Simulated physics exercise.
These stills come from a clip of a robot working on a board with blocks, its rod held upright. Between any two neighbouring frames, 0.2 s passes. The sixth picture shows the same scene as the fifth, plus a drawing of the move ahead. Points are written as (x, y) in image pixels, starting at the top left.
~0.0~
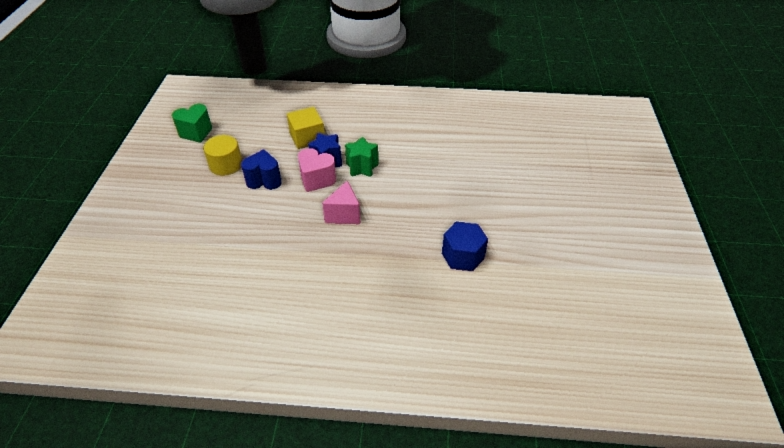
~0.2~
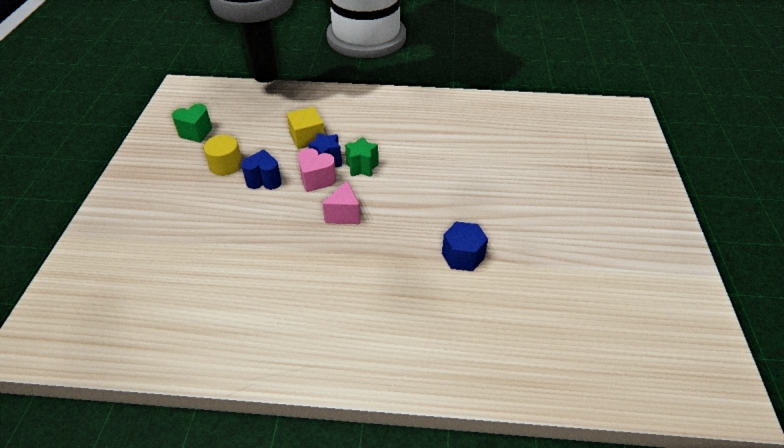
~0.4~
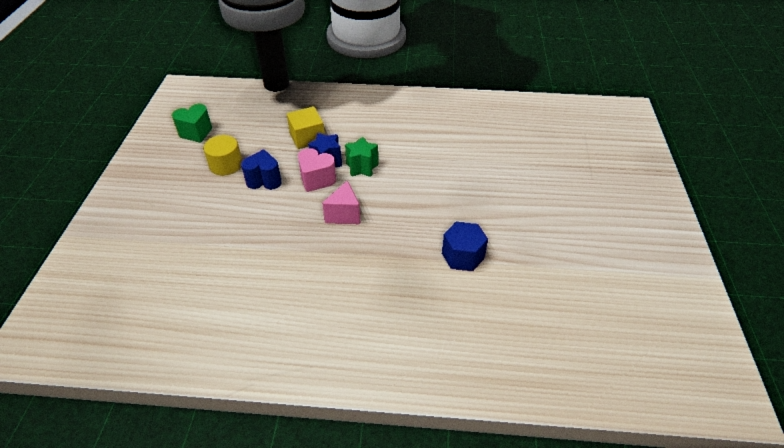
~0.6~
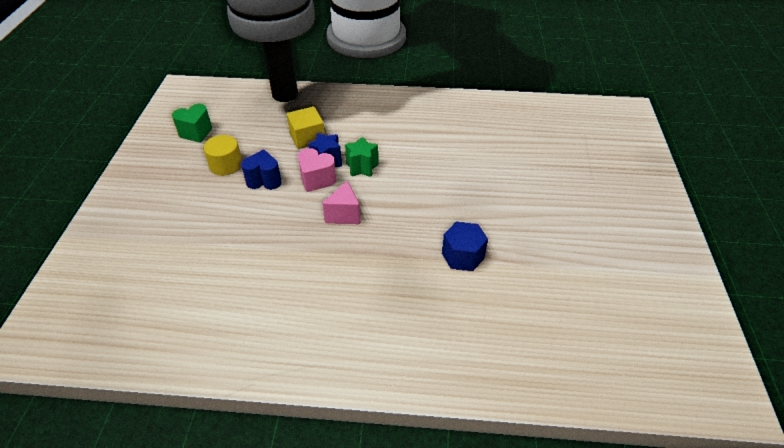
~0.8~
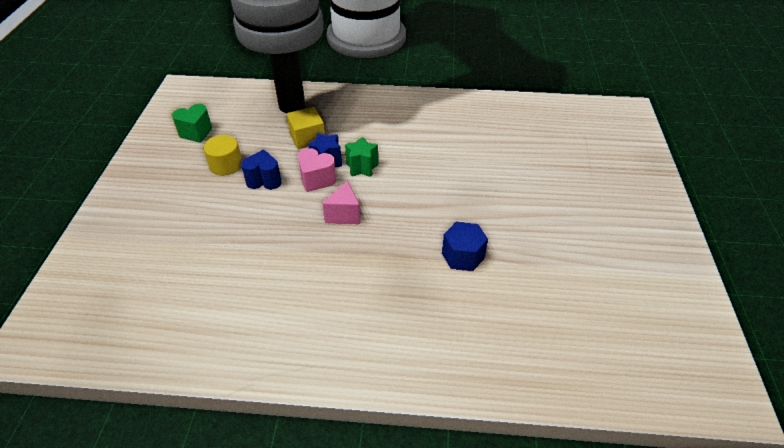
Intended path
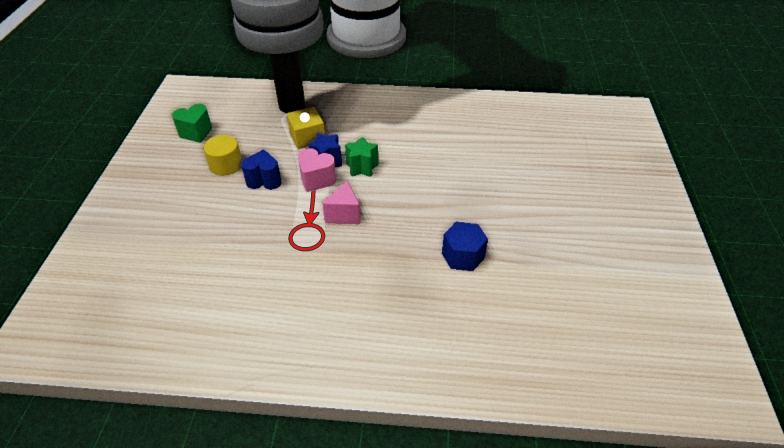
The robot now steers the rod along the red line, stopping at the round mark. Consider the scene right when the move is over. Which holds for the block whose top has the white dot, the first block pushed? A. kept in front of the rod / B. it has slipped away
The one that fits is B, it has slipped away.
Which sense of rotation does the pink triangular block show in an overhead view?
My answer: Anticlockwise.
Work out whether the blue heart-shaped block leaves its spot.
It sits in its place.
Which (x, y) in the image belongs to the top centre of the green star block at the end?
It is at (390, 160).
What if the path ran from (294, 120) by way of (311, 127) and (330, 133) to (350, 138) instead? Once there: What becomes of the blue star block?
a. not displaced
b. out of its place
It's b.
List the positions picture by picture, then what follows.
Rod's lower end (255, 69); blue heart-shaped block (260, 160); yellow square (305, 117); pink heart-shaped block (314, 160); blue star block (325, 141); pink triangular block (343, 195); green star block (361, 147), in the first frame.
Rod (266, 76); blocks still, in the second frame.
Rod (277, 85); blocks still, in the third frame.
Rod (285, 95); blocks still, in the fourth frame.
Rod (292, 106); blue heart-shaped block (260, 160); yellow square (305, 117); pink heart-shaped block (314, 160); blue star block (325, 141); pink triangular block (343, 195); green star block (361, 147), in the fifth frame.
Drawn move, from (294, 120) over (312, 171) to (307, 237); the dot is on the yellow square.
On the path given first. One third of the way, rod (307, 139); yellow square (329, 144), turned 35° anticlockwise; pink heart-shaped block (316, 166), turned 35° clockwise; blue star block (348, 160); green star block (378, 154), turned 35° anticlockwise.
Two thirds of the way, rod (311, 179); yellow square (342, 159), turned 70° anticlockwise; pink heart-shaped block (316, 192), turned 85° clockwise; blue star block (368, 173), turned 15° clockwise; green star block (389, 159), turned 100° anticlockwise.
At the end, rod (305, 223); blue heart-shaped block still; yellow square (342, 159), turned 70° anticlockwise; pink heart-shaped block (320, 237), turned 60° clockwise; blue star block (368, 173), turned 15° clockwise; pink triangular block (347, 202), turned 40° anticlockwise; green star block (389, 159), turned 100° anticlockwise.
